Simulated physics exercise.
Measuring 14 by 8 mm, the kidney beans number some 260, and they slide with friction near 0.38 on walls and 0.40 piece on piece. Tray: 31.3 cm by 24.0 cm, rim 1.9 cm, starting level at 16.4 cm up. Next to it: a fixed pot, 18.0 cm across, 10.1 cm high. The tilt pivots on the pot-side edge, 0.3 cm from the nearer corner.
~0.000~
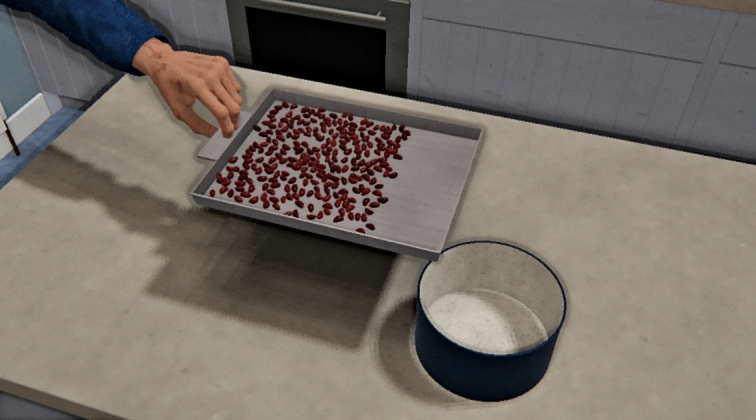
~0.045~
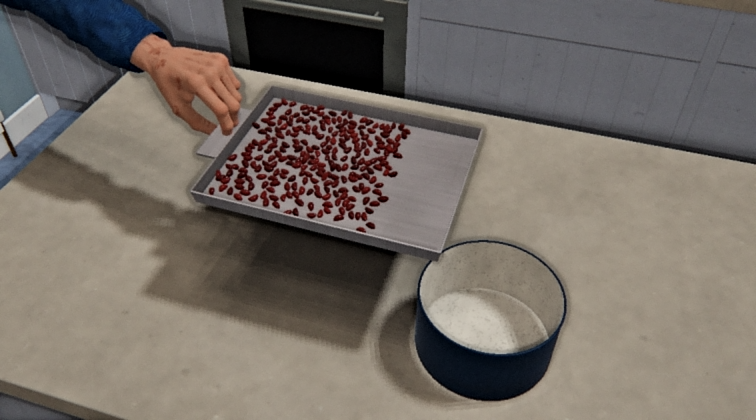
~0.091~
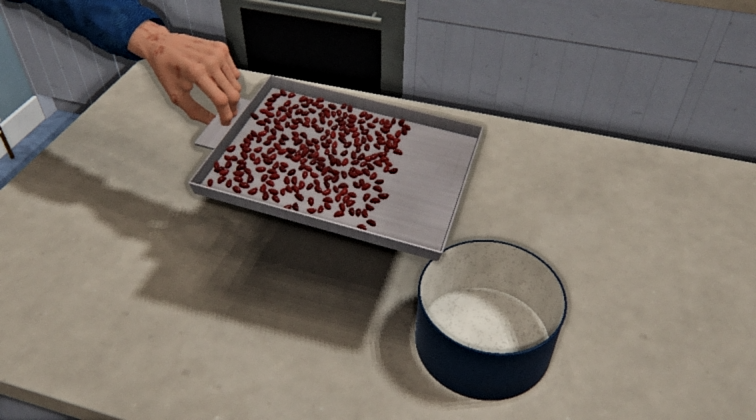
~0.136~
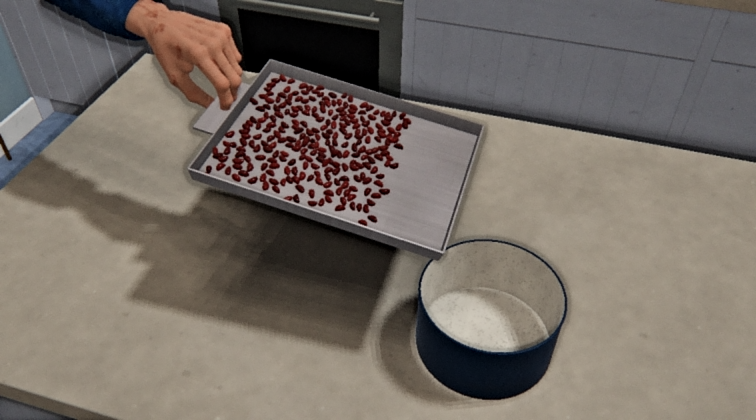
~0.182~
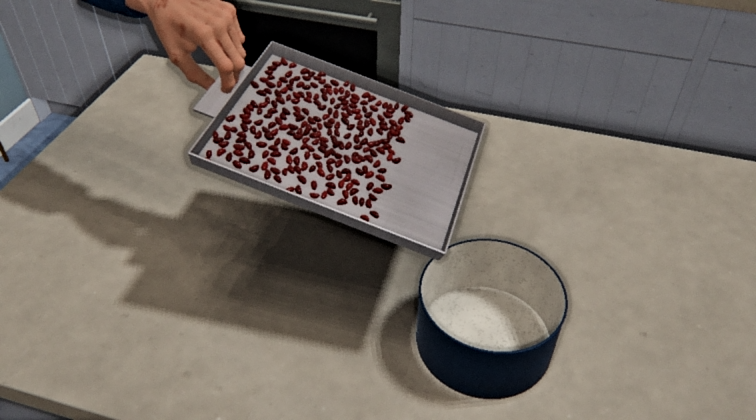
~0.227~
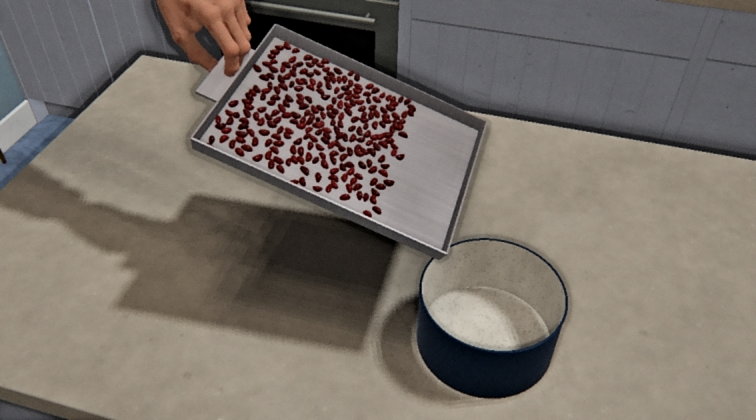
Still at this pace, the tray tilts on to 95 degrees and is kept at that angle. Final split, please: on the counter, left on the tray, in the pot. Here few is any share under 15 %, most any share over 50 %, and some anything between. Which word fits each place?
Counter: Some; left on the tray: Few; pot: Most.
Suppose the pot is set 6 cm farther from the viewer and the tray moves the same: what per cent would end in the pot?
It would be near 80 per cent.
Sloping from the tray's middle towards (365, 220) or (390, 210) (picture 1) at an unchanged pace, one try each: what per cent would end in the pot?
Near 35 and 95 per cent, in that order.
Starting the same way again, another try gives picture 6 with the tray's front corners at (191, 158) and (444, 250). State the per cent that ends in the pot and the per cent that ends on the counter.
In the pot: 95 per cent; on the counter: 5 per cent.
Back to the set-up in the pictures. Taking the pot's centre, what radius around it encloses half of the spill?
22 cm.
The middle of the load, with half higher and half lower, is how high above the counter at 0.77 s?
Roughly 16 centimetres, give or take.
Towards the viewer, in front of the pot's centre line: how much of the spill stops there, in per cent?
10 %.
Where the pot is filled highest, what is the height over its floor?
Top level: Approx. 2.5 cm.
After 0.56 s, tilt 57 degrees; the tray holds 100 %, the pot 0 %.
Then, at 0.77 s, tilt 81 degrees; the tray holds 40 %, the pot 25 %.
After 1.11 s, tilt 95 degrees; the tray holds 5 %, the pot 70 %.
At rest (2.3 s), counter 25 %, tray 0 %, pot 75 %.
